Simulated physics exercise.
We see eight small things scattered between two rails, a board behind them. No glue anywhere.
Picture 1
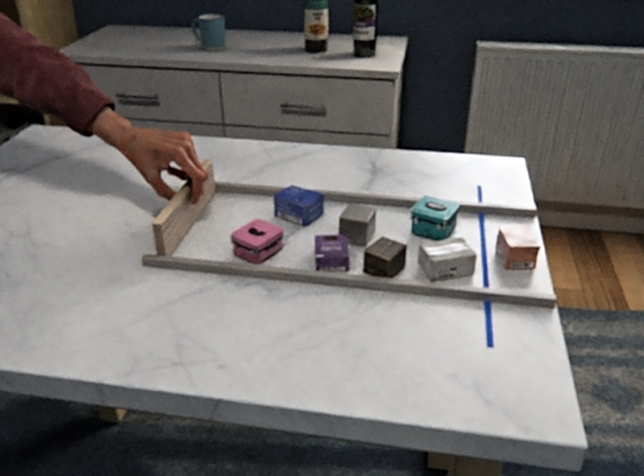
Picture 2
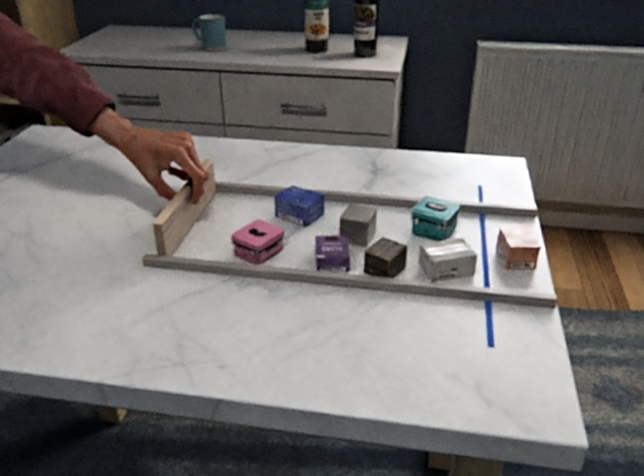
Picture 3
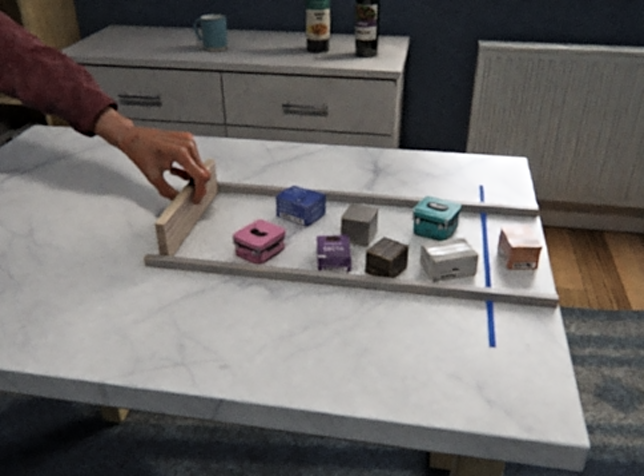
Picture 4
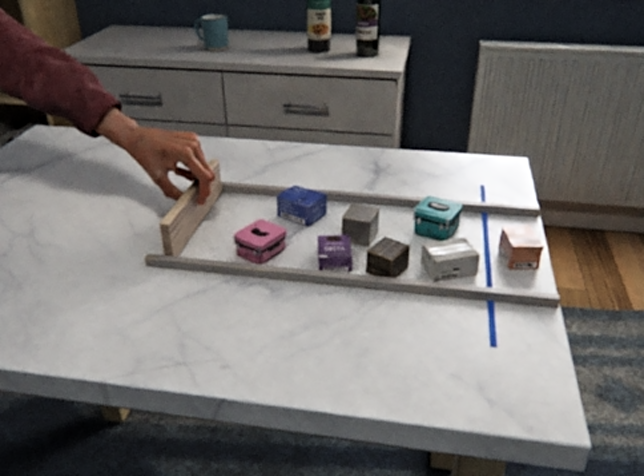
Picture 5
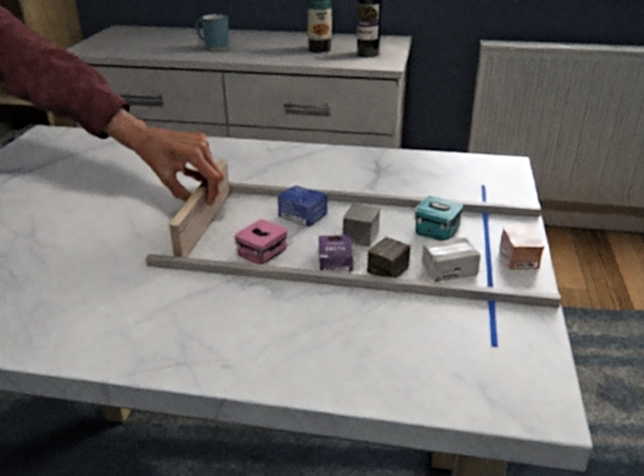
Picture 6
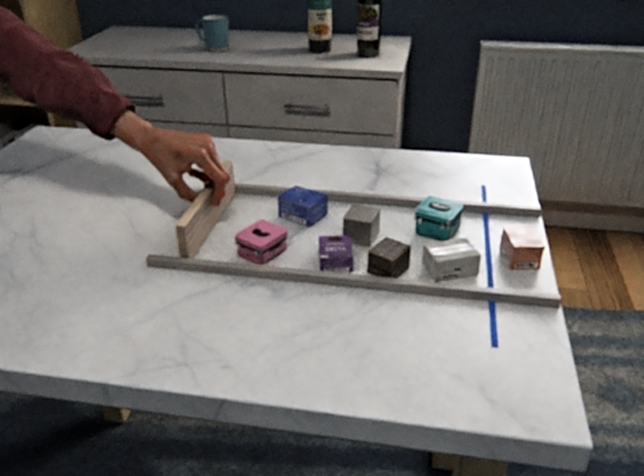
A hand in a dark red sleeve grips a wooden board at the left end of two rails on a white marbled table, seen from above at an angle. Between the rails sit eight small items, pink, blue, purple, grey, black, turquoise and white, with an orange box right of a blue tape line. The hand slides the board slightly right, while the items and view stay nearly still.
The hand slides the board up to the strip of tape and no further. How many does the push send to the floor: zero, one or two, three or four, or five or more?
Here the number that fall off is three or four.
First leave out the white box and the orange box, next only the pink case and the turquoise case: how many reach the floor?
It would be 2 and 1.
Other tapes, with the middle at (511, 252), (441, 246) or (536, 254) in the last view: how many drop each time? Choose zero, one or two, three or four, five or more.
One after another: Five or more; 1 or 2; at least five.
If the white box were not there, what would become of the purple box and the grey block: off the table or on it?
The purple box survives; the grey block remains up.
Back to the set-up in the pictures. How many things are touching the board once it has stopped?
3 of them.
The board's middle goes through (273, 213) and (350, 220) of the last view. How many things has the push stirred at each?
The counts are 2 and 6.
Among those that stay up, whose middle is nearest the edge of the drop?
Foremost is the purple box.
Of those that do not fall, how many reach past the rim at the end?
That would be 1.
A little later, none off yet; orange box at rest near (521, 247); white box at rest near (451, 259); turquoise case at rest near (438, 218).
Next, none off yet; orange box moving near (527, 246); white box shifted about its own width near (493, 260); turquoise case at rest near (438, 218).
Later still, none off yet; orange box on its side near (569, 269); white box tilted well over near (581, 285); turquoise case shifted well along near (510, 224).
When it is over, the number that fall off is three or four; down, black block, turquoise case, white box and orange box.
